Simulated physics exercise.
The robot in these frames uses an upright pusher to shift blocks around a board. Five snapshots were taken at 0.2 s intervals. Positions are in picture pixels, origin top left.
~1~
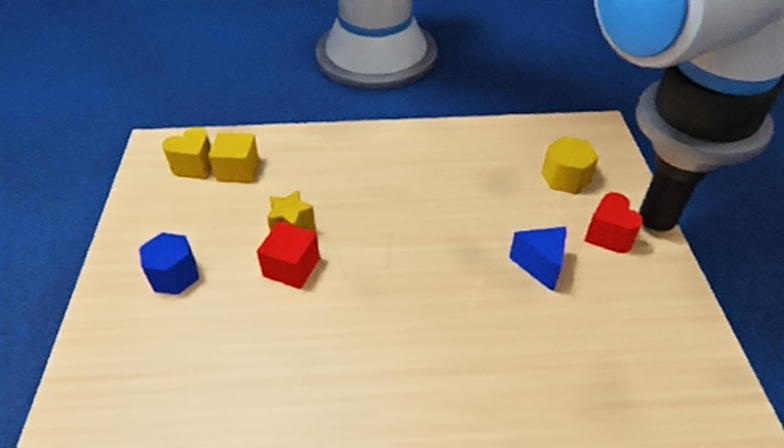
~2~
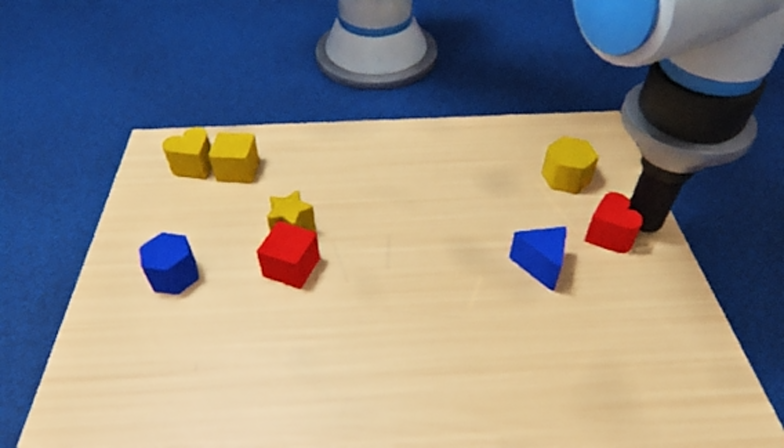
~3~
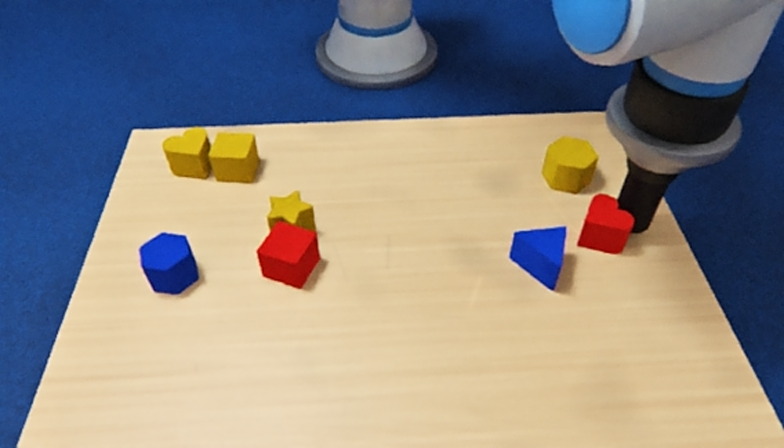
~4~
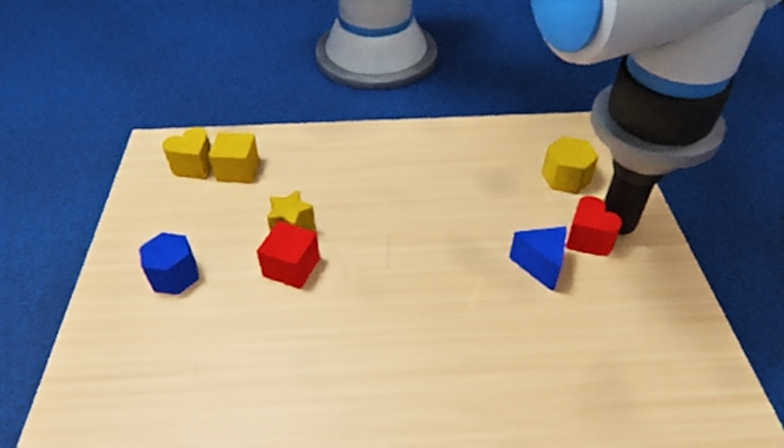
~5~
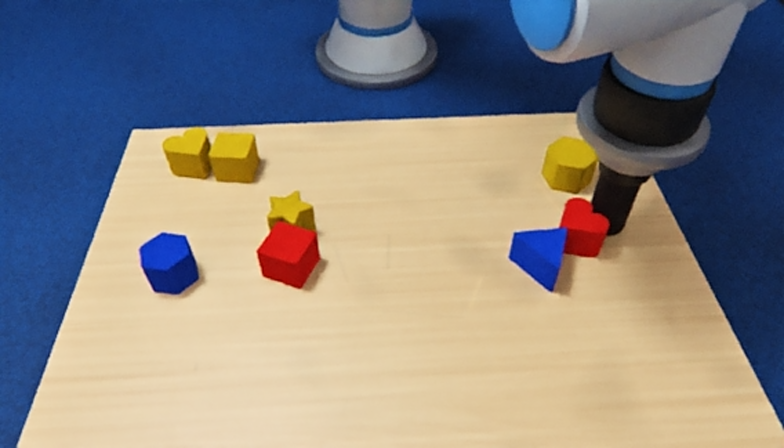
The robot's pusher moves left and nudges the red heart block toward the blue triangular block.
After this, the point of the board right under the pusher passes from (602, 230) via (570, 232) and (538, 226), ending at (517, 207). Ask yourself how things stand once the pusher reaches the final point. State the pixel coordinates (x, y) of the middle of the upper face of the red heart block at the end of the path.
By then it is at (523, 219).
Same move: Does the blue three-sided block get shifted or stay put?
That block will leave its spot.
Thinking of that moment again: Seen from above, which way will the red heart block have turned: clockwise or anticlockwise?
Looking from above, the answer is counterclockwise.
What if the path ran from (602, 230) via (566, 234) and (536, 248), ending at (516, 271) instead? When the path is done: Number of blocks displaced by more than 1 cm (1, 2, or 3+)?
2.
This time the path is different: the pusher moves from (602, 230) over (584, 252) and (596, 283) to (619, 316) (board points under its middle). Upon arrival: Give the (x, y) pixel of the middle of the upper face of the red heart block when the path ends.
At (555, 236).
What follows on the original path. Halfway along, pusher at (556, 224); blue three-sided block at (543, 249), turned 15° clockwise; red heart block at (535, 221).
At the end, pusher at (518, 199); blue three-sided block at (542, 250); yellow six-sided block still; red heart block at (523, 219), turned 25° anticlockwise.
